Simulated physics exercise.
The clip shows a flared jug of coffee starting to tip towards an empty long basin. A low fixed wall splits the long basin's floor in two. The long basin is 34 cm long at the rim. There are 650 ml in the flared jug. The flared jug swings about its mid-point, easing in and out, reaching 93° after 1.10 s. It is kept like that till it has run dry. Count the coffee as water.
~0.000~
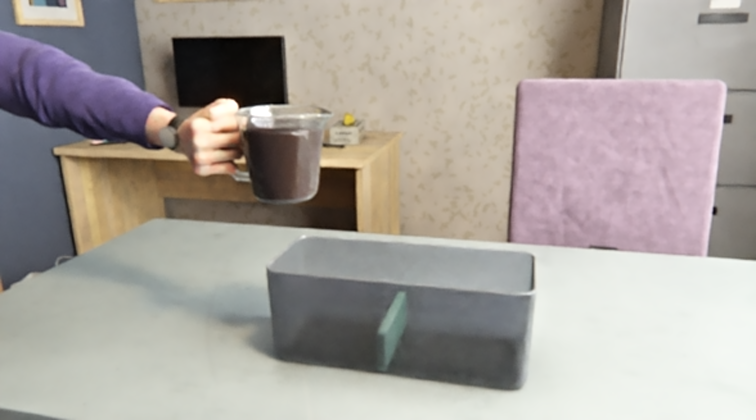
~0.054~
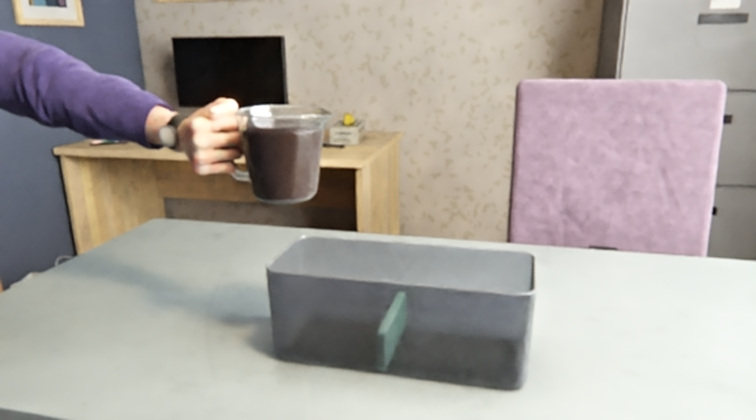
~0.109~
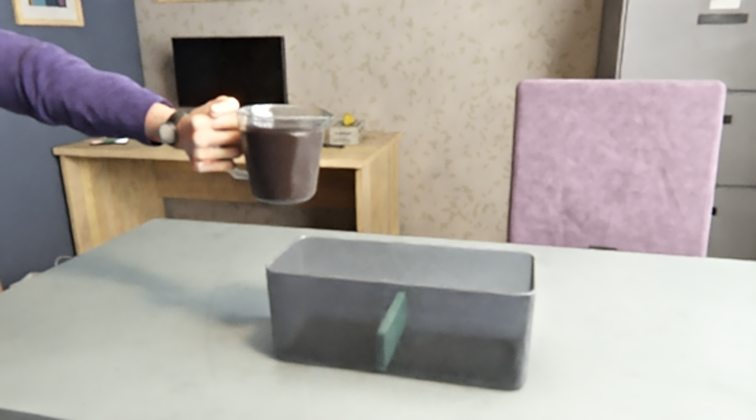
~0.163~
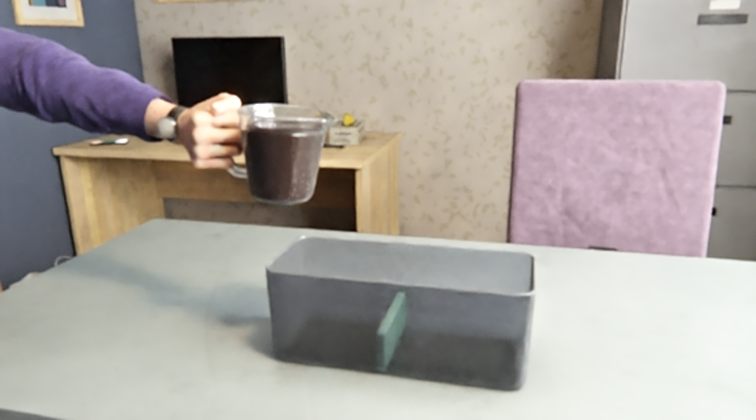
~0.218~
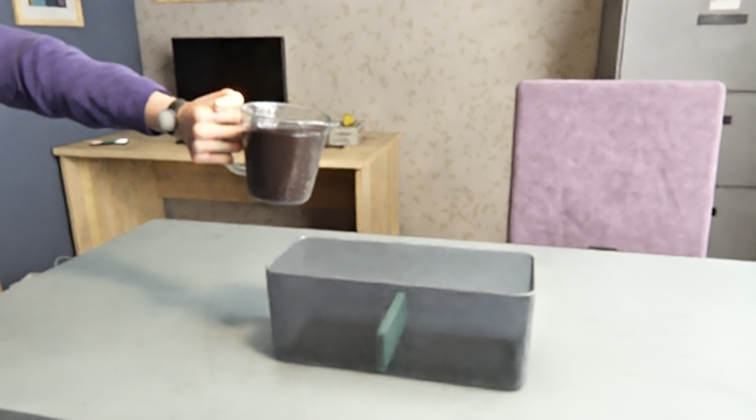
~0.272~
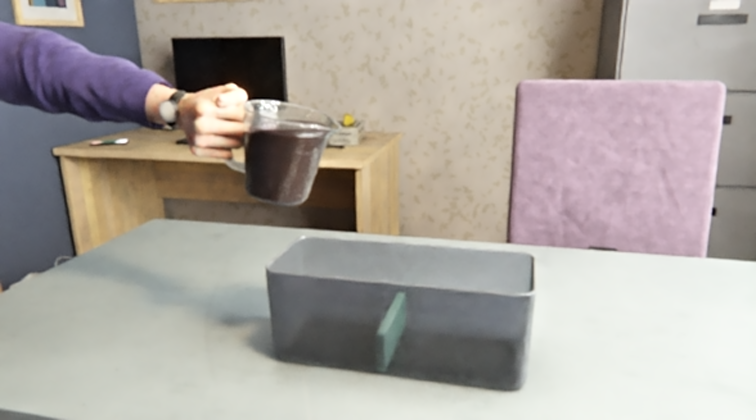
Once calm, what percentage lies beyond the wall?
Roughly 47 per cent is past the wall.
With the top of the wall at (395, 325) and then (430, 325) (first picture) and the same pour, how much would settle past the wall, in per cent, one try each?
First 50, then 5 per cent.
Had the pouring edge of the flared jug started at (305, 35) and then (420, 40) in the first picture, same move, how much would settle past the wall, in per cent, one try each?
First 30, then 90 per cent.
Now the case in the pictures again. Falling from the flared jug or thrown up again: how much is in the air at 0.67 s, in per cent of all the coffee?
Near 18 in a hundred.
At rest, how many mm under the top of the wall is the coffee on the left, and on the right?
Left about 36 mm, right about 40 mm.
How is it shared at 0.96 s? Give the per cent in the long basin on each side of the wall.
Left about 18, right about 38.
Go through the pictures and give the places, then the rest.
In the first picture, tilt 0°; pouring edge (333, 114); surface from (247, 123) to (323, 125); the long basin's rim runs from (283, 252) to (535, 273); the wall's top is at (393, 312).
In the second picture, tilt 1°; pouring edge (333, 114); surface from (247, 123) to (323, 125).
In the third picture, tilt 2°; pouring edge (334, 116); surface from (248, 123) to (322, 126).
In the fourth picture, tilt 5°; pouring edge (336, 119); surface from (249, 123) to (325, 128).
In the fifth picture, tilt 9°; pouring edge (338, 123); surface from (251, 124) to (327, 128).
In the sixth picture, tilt 13°; pouring edge (340, 129); surface from (253, 125) to (332, 129).
Then, 0.67 s in, the tilt is 62° and 75 per cent is still to pour, 2 is left of the wall and 4 right of it.
Then, 0.96 s in, the tilt is 89° and 27 per cent is still to pour, 18 is left of the wall and 37 right of it.
Then, 1.27 s in, the tilt is 93° and 4 per cent is still to pour, 46 is left of the wall and 47 right of it.
Then, 1.60 s in, the tilt is 93° and 0 per cent is still to pour, 52 is left of the wall and 47 right of it.
Finally, 52 per cent lies left of the wall, 47 right of it and 1 outside.
